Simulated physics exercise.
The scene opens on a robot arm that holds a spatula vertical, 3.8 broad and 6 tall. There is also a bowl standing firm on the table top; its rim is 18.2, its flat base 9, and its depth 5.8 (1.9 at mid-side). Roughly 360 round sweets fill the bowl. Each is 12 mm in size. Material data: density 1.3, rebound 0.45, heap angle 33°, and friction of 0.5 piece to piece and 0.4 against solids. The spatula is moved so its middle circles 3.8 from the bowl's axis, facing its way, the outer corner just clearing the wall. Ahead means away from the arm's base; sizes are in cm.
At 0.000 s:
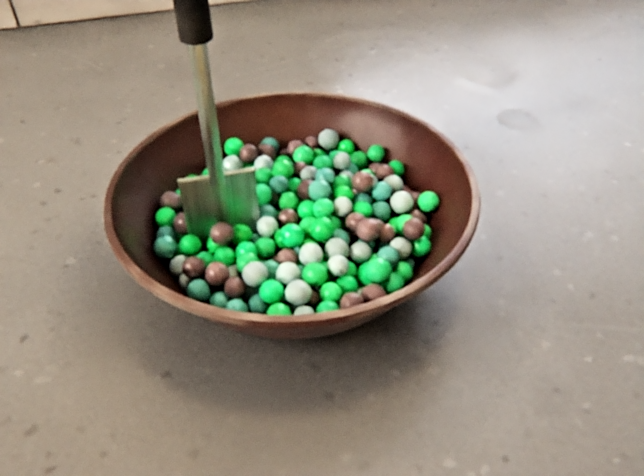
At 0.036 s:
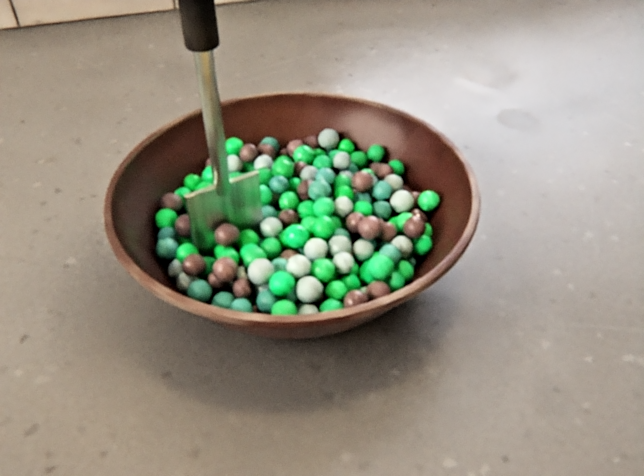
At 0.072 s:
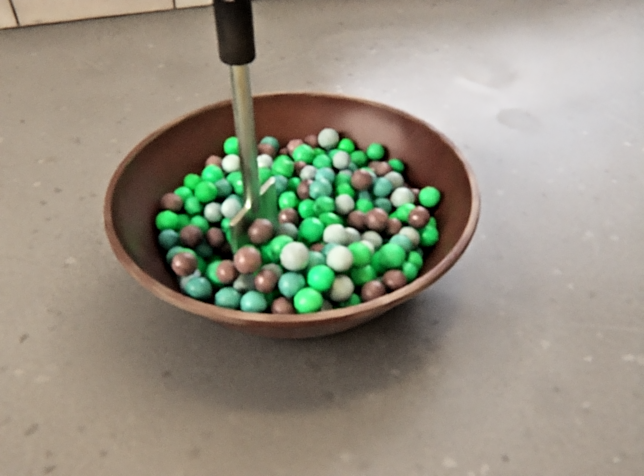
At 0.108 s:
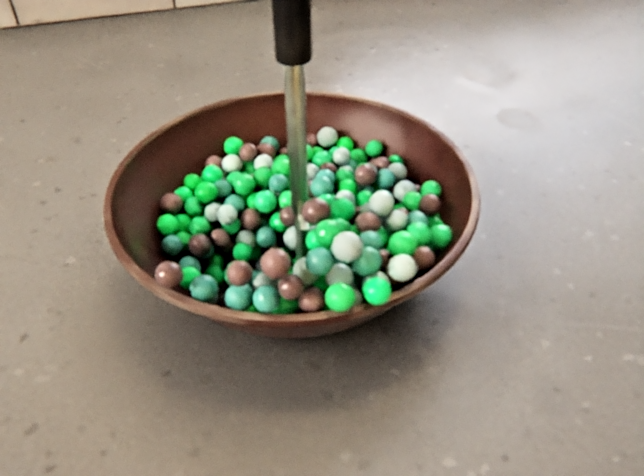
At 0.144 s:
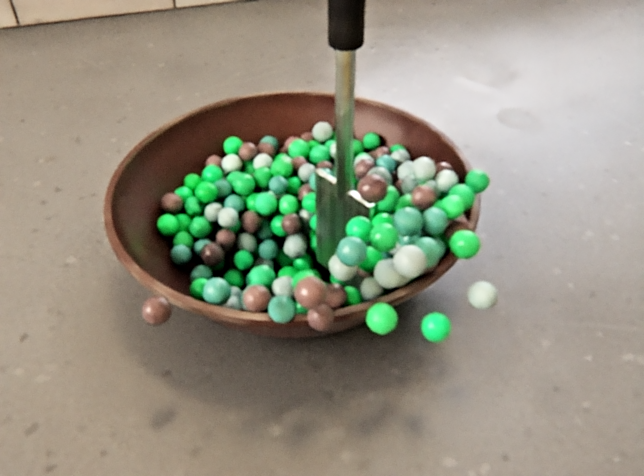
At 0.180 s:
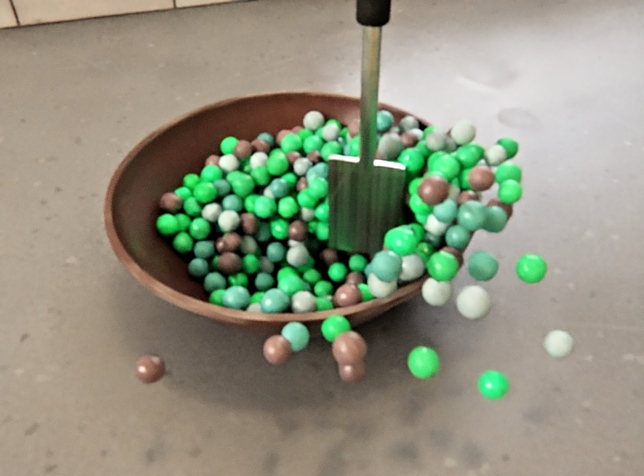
In this clip, a spatula held upright sweeps through green, brown and pale round sweets in a brown bowl, moving from the left side toward the right and pushing many up over the rim, with several dropping outside the bowl.
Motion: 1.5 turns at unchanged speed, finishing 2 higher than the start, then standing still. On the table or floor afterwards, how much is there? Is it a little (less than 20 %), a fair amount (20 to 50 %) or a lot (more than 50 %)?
A fair amount, from 20 to 50 %.
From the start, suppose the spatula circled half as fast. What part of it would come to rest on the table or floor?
10 %.
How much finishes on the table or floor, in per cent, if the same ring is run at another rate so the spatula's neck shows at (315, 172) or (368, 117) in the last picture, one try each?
First try: Around 20 %; second try: Around 45 %.
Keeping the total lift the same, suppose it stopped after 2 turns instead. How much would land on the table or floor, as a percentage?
About 40 per cent.
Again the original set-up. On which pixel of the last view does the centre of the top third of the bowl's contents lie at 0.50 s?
At about (271, 277).
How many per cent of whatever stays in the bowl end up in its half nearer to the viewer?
Roughly 55 per cent.
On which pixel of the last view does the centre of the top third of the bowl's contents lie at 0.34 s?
Centre estimate: Approx. (203, 149) px.
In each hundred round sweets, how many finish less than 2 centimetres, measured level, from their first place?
I'd put it at about 10 in a hundred.
By 0.34 s, 298° round, highest piece 10 above the table; 270 in the bowl, 50 on the table or floor, 44 in flight or on the tool.
By 0.50 s, 87° round, highest piece 9 above the table; 234 in the bowl, 115 on the table or floor, 15 in flight or on the tool.
By 0.78 s, 180° round, highest piece 5 above the table; 225 in the bowl, 139 on the table or floor.
By 1.48 s, 180° round, highest piece 5 above the table; 225 in the bowl, 139 on the table or floor.
Final count, 225 in the bowl, 139 on the table or floor. That is 38 % on the table or floor.
